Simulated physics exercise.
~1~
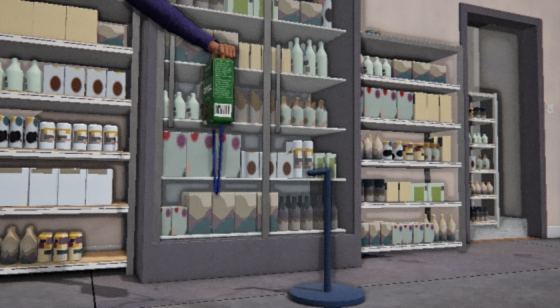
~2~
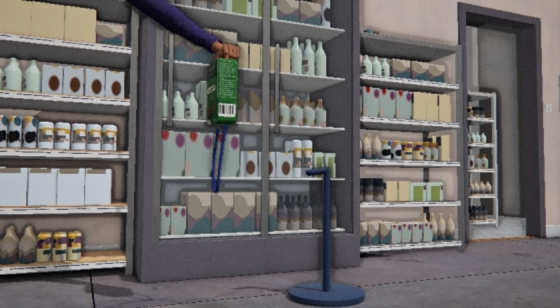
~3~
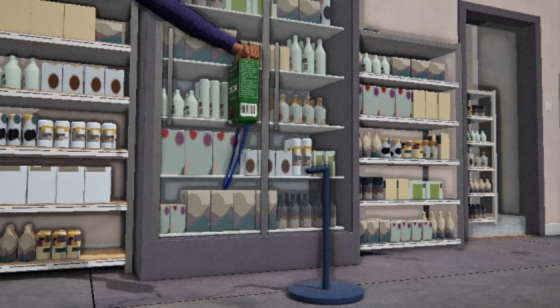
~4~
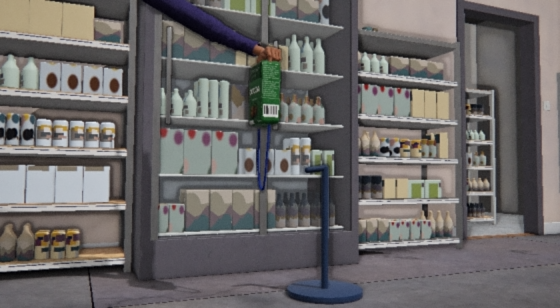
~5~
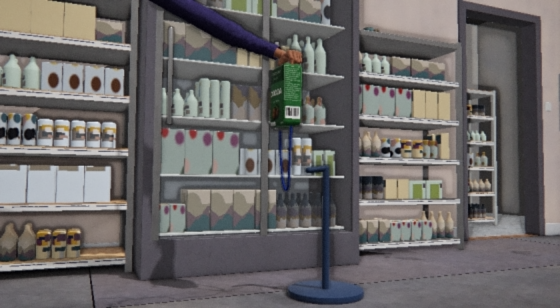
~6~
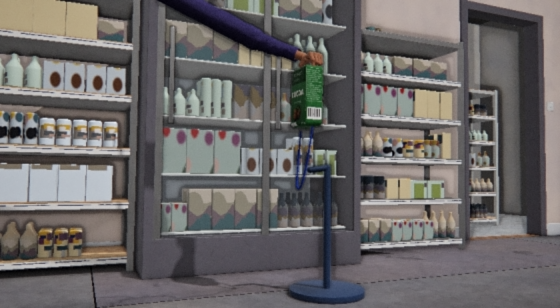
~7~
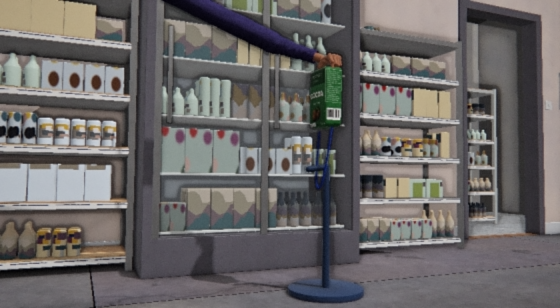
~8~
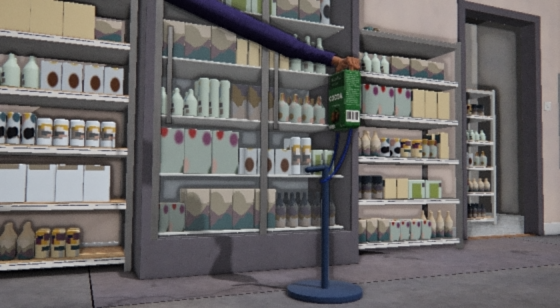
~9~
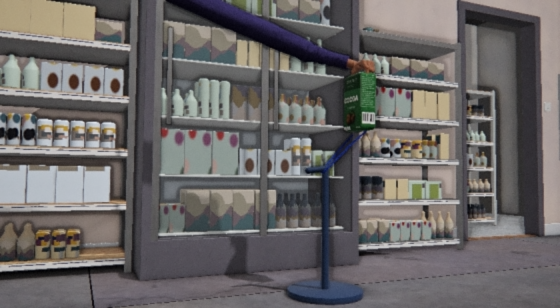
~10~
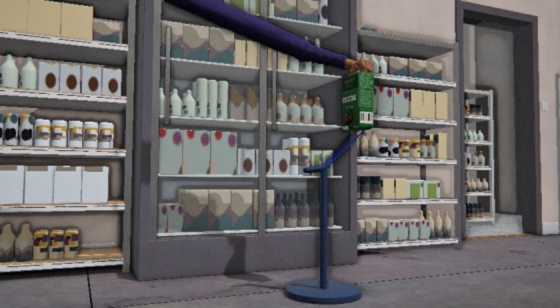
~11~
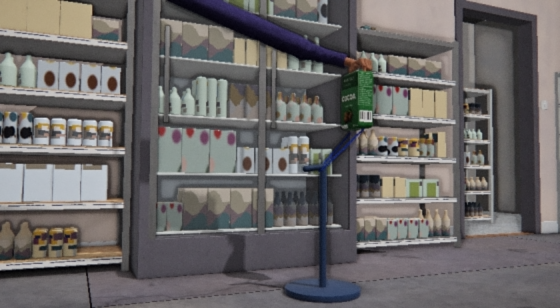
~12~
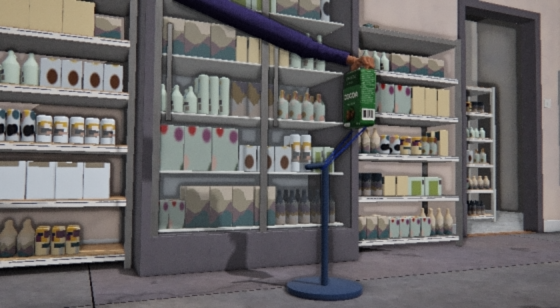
A green bag in a hand moves right until its strap catches tight on a blue post.
